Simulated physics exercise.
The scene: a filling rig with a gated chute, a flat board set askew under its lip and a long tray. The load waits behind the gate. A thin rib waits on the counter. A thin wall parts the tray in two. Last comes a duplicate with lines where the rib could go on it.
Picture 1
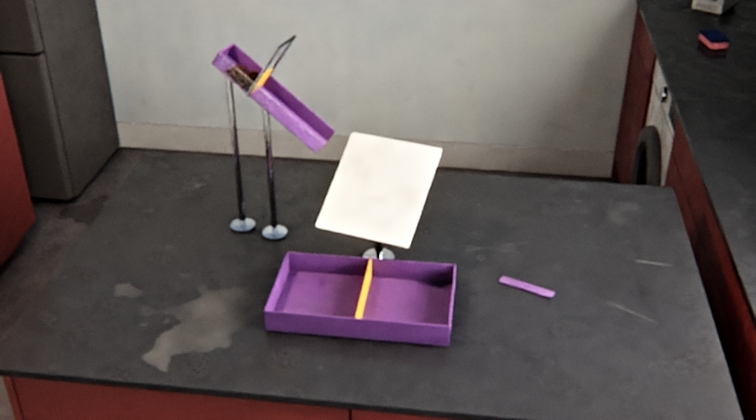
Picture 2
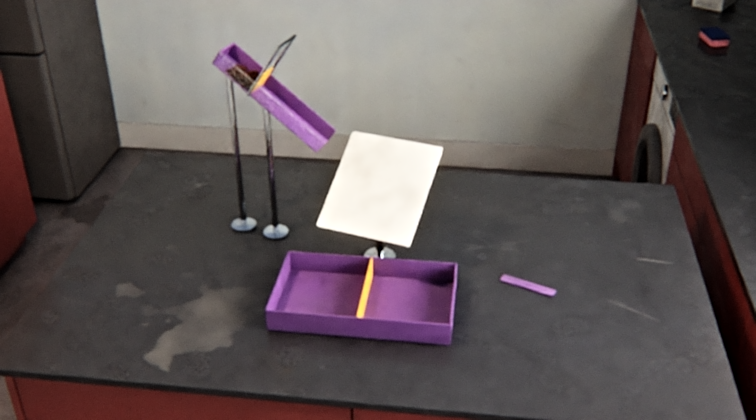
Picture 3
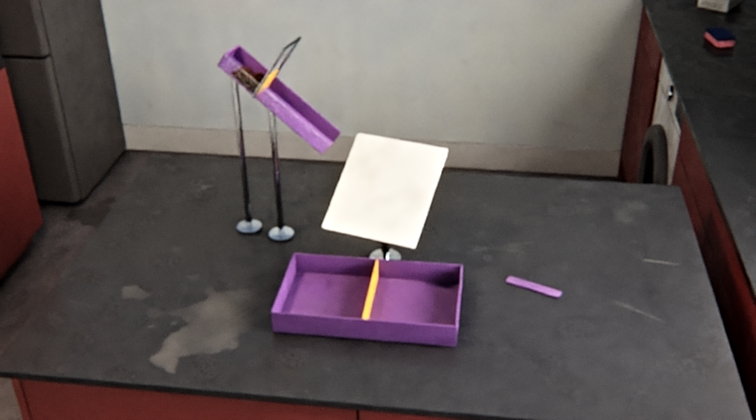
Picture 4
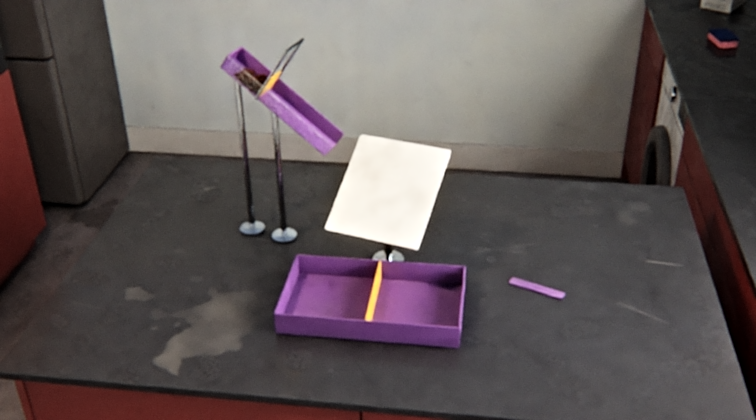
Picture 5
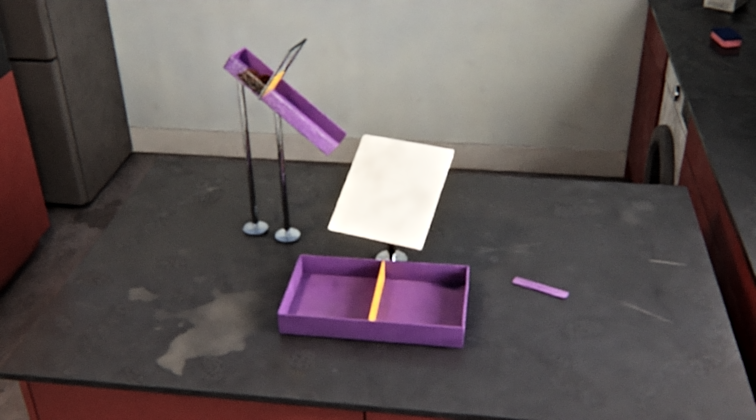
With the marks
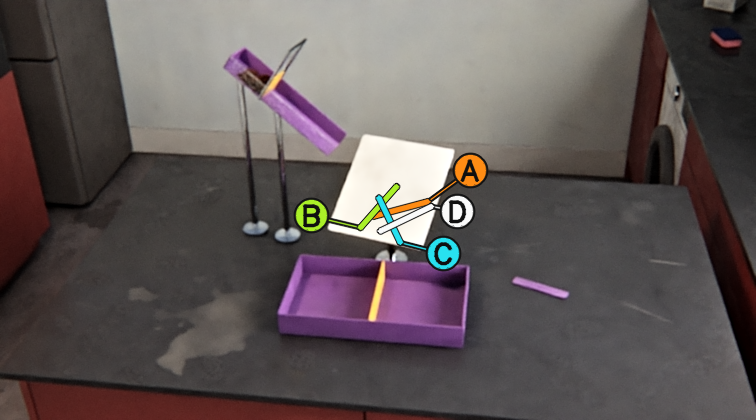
Nothing moves on the dark counter apart from a slight rightward drift of the whole view; a raised purple chute with a closed gate holds a dark load above a tilted white board, a divided purple tray and a thin purple strip.
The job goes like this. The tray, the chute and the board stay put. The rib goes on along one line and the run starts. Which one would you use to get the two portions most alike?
Line C does it best.
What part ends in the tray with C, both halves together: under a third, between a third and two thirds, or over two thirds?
It is over two thirds.
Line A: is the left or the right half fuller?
More lands on the left.
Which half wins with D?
The left half.
On the marked copy, line A from (427, 201) to (373, 216); line B from (396, 186) to (360, 227); line C from (378, 197) to (400, 242); line D from (431, 206) to (380, 231).
With A, of what is caught, all but a few in the left half, a small share in the right.
With B, of what is caught, all but a few in the left half, only a few in the right.
With C, of what is caught, close to half in the left half, close to half in the right.
With D, of what is caught, all but a few in the left half, a small share in the right.
